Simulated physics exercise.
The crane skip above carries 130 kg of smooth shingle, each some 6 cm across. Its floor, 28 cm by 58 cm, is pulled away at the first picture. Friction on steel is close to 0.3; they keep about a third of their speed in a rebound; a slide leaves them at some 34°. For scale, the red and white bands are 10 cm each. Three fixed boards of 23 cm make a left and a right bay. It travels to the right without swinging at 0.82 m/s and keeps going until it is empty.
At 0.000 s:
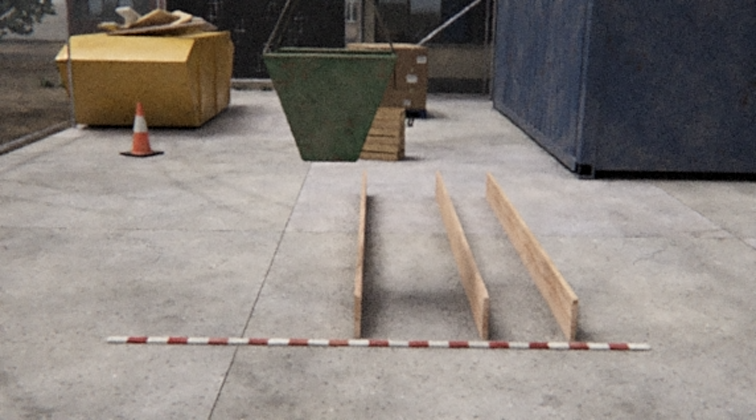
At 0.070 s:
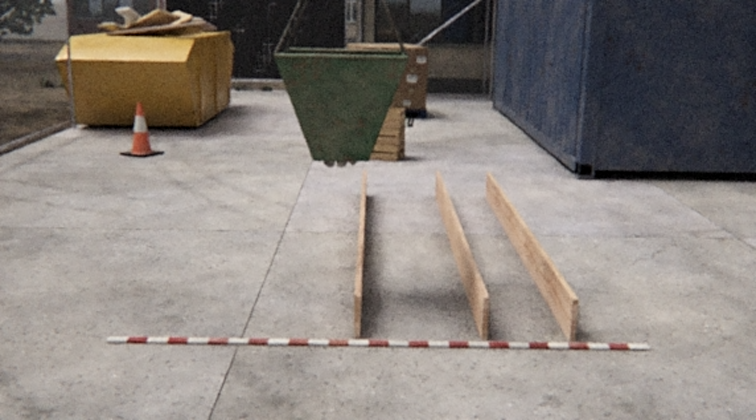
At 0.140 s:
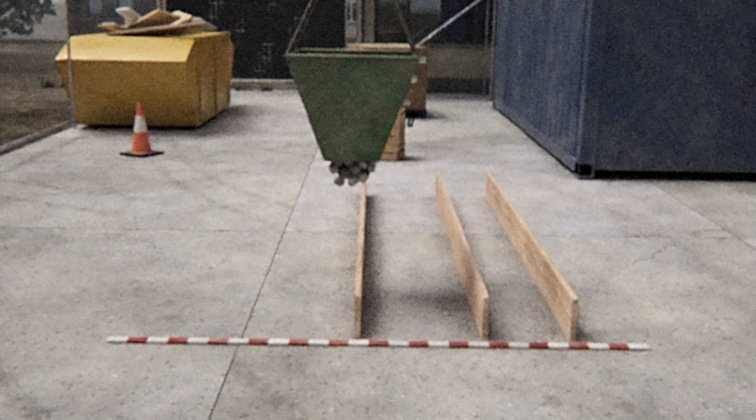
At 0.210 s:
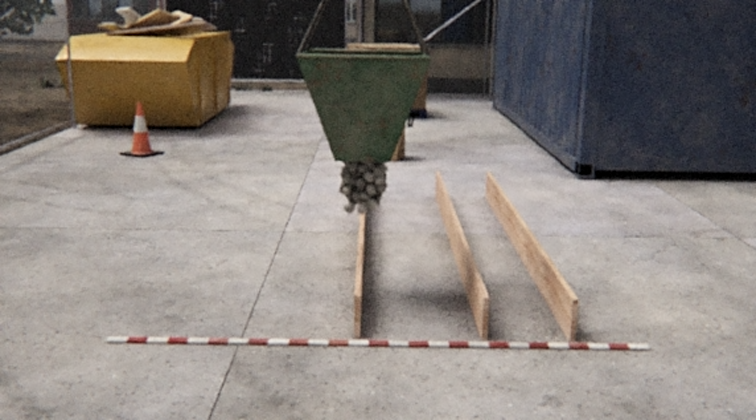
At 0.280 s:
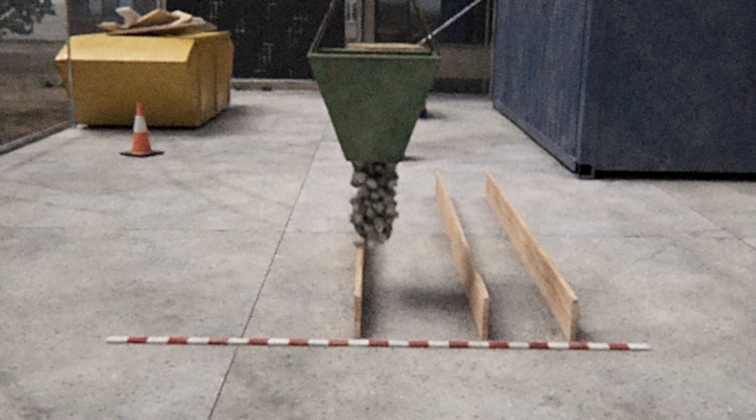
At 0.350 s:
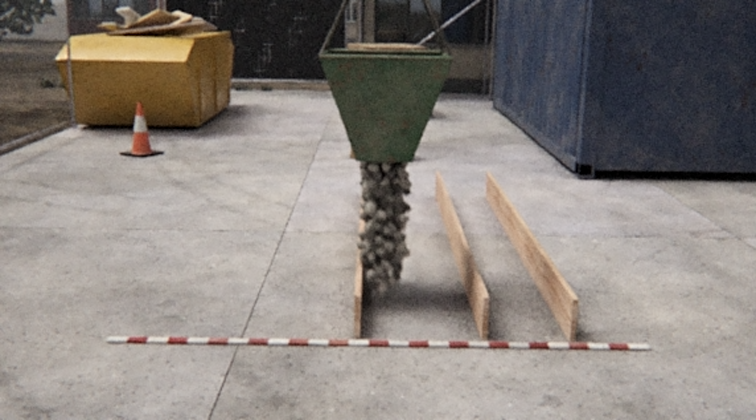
A green skip hanging above a concrete yard moved steadily to the right, and rounded grey stones began pouring from its bottom in a lengthening stream above three upright wooden boards.
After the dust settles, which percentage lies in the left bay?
Close to 100 in a hundred.
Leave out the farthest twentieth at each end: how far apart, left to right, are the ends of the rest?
Roughly 50 cm.
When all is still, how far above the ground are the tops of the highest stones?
About 24 cm.
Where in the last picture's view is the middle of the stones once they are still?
Near (424, 285).
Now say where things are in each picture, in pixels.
The outlet is at (330, 152); nothing has dropped yet, in the first frame.
The outlet is at (341, 152); 4 % is out, in the second frame.
The outlet is at (352, 152); 14 % is out, the lowest stones still above the boards at (352, 173), 73 cm up, in the third frame.
The outlet is at (363, 152); 27 % is out, the lowest stones still above the boards at (362, 199), 58 cm up, in the fourth frame.
The outlet is at (373, 152); 42 % is out, the lowest stones still above the boards at (372, 232), 39 cm up, in the fifth frame.
The outlet is at (384, 152); 56 % is out, the lowest stones still above the boards at (378, 247), 27 cm up, in the sixth frame.
After 0.7 s, 0 % in the crane skip, 100 % falling or lying in the left bay; the stones farthest right are at (465, 285).
After 1.1 s, 0 % in the crane skip, 100 % falling or lying in the left bay; the stones farthest right are at (465, 280).
After 1.7 s, 0 % in the crane skip, 100 % falling or lying in the left bay; the stones farthest right are at (465, 295).
After 2.6 s, 0 % in the crane skip, 100 % falling or lying in the left bay; the stones farthest right are at (465, 295).
After 4.5 s, 0 % in the crane skip, 100 % in the left bay; the stones farthest right are at (465, 295).
